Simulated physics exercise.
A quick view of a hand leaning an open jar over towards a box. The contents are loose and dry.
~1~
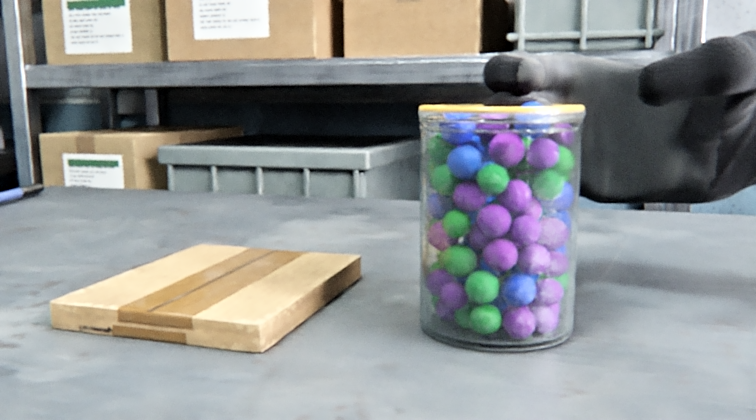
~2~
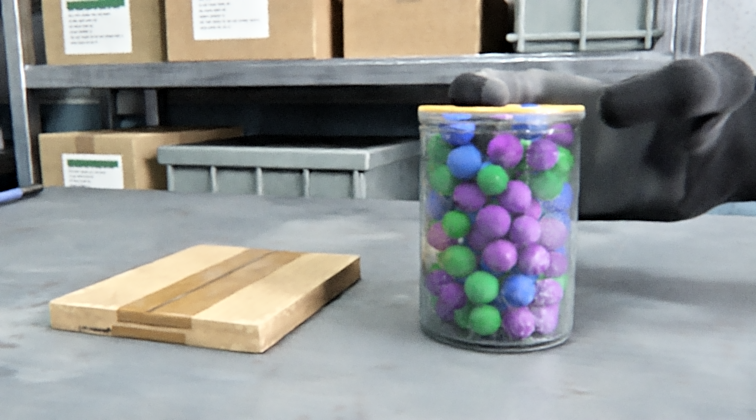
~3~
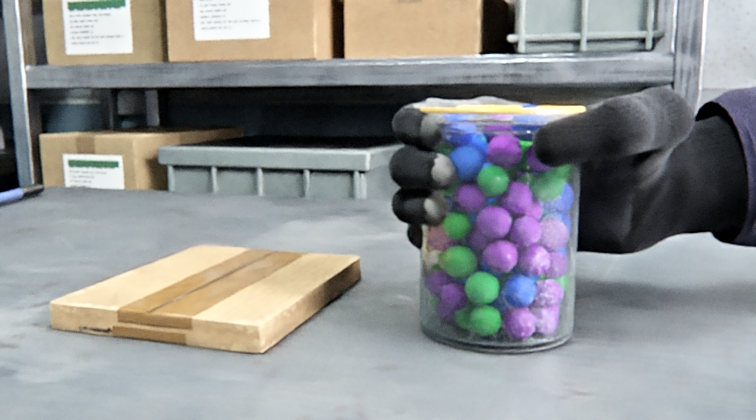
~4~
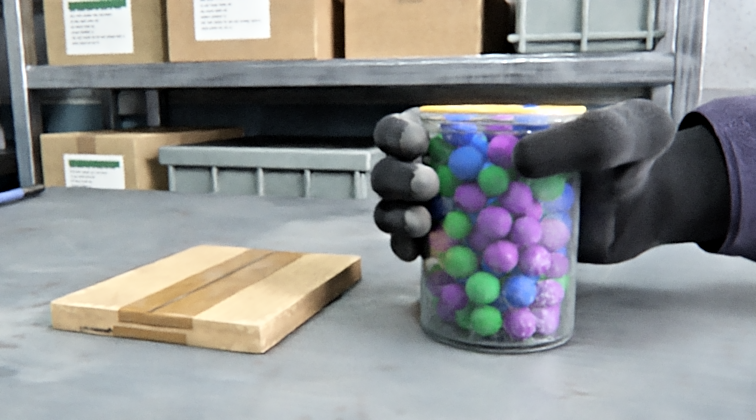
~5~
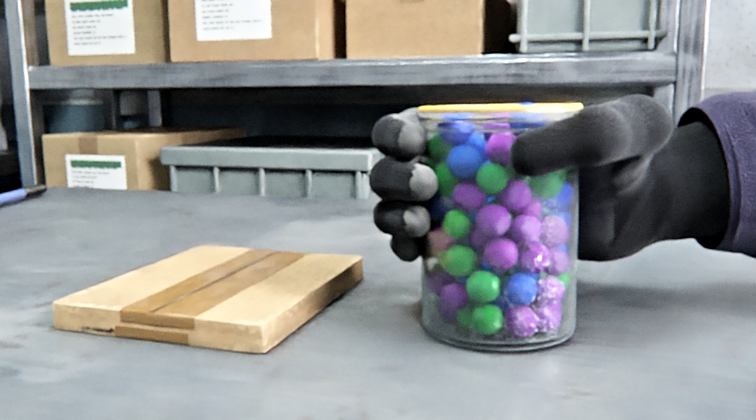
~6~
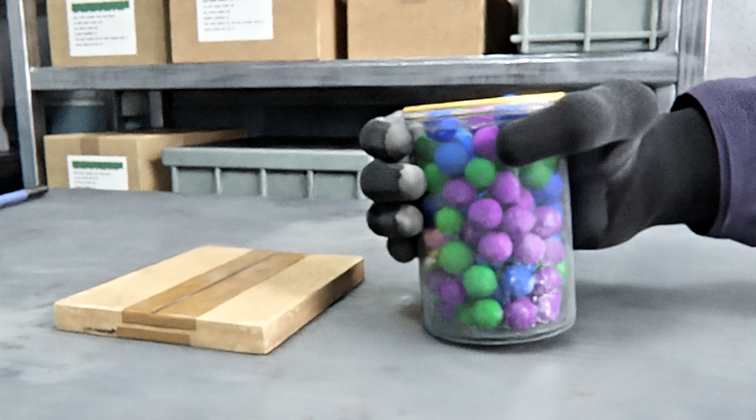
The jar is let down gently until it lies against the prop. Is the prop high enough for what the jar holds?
In the end the load escapes, at least partly.
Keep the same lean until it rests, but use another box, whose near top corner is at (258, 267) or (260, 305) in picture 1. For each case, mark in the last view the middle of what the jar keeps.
First try at (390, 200), second try at (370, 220).
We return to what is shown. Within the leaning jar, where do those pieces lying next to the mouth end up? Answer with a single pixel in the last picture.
I'd point to about (260, 235) in the last view.
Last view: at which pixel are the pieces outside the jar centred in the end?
(88, 255).
Then, 0.50 s later than the last frame, the jar leans 31°; everything is still inside.
Then, 1.03 s later than the last frame, the jar leans 59°; a stray few of the glass marbles out of it.
Then, 1.65 s later than the last frame, the jar rests on the box at 75°; a small part of the glass marbles out of it.
When it is over, the jar rests on the box at 75°; a small part of the glass marbles out of it.
